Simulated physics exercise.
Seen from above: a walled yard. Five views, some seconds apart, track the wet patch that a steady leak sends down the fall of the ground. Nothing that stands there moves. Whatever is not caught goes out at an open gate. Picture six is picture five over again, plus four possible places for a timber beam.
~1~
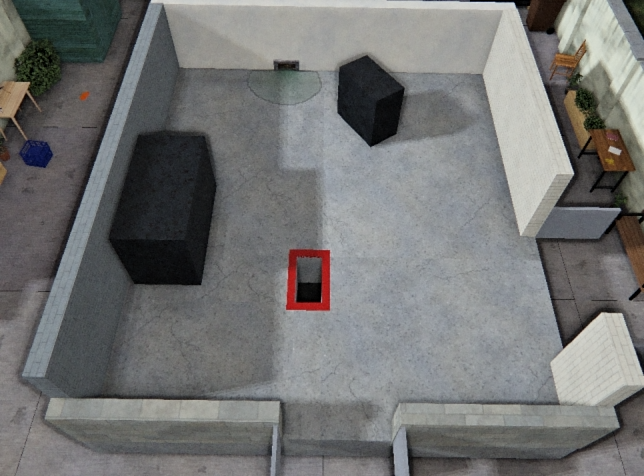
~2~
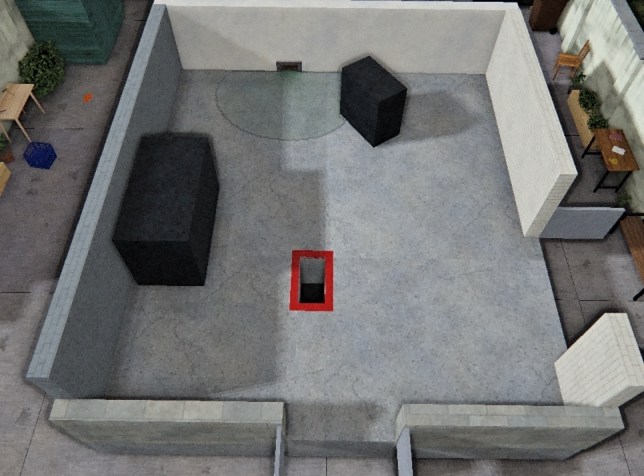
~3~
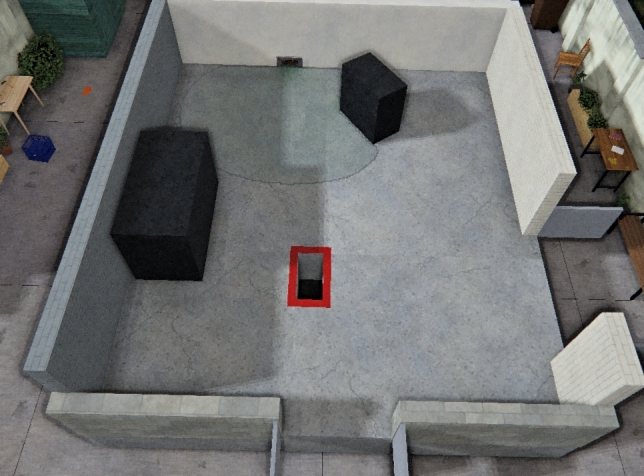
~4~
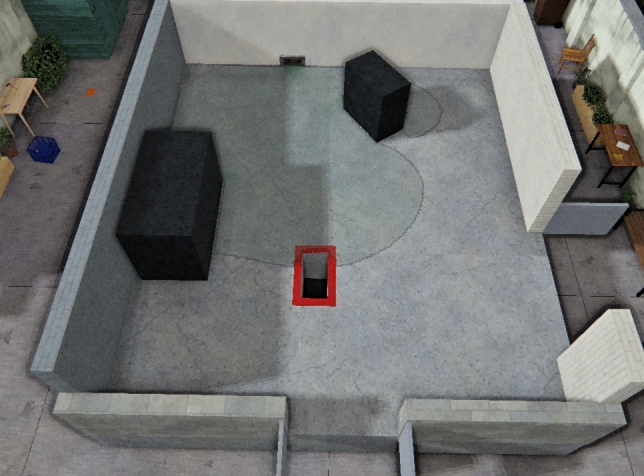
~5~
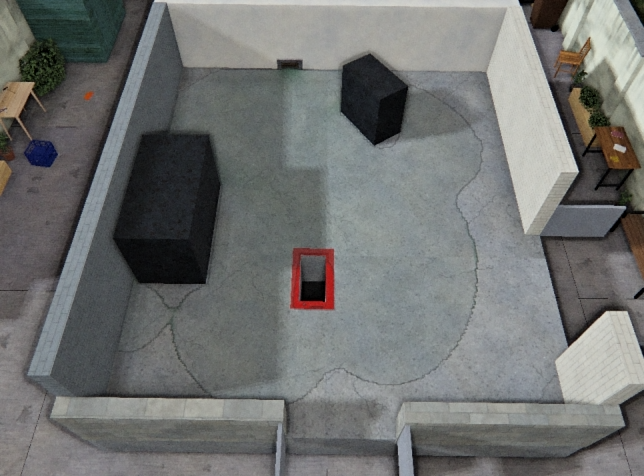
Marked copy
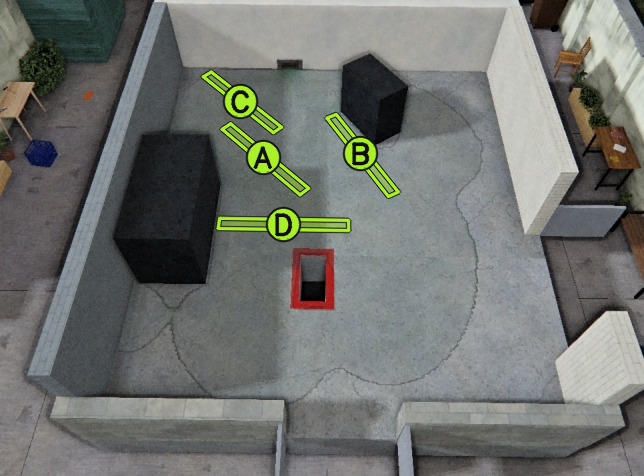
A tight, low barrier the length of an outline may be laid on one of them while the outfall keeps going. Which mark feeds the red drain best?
I would pick position B.
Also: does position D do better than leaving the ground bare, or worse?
Position D is worse.
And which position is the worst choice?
Here it is position D.
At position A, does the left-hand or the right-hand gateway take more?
More leaves on the left.
In lime, A from (226, 126) to (304, 191); B from (331, 116) to (393, 194); C from (207, 74) to (277, 129); D from (218, 223) to (348, 225).
With A, about 20 % of the stream goes into the red drain, about 79 % out by the gates.
With B, about 29 % of the stream goes into the red drain, about 70 % out by the gates.
With C, about 19 % of the stream goes into the red drain, about 80 % out by the gates.
With D, next to none of the stream goes into the red drain, about 98 % out by the gates.
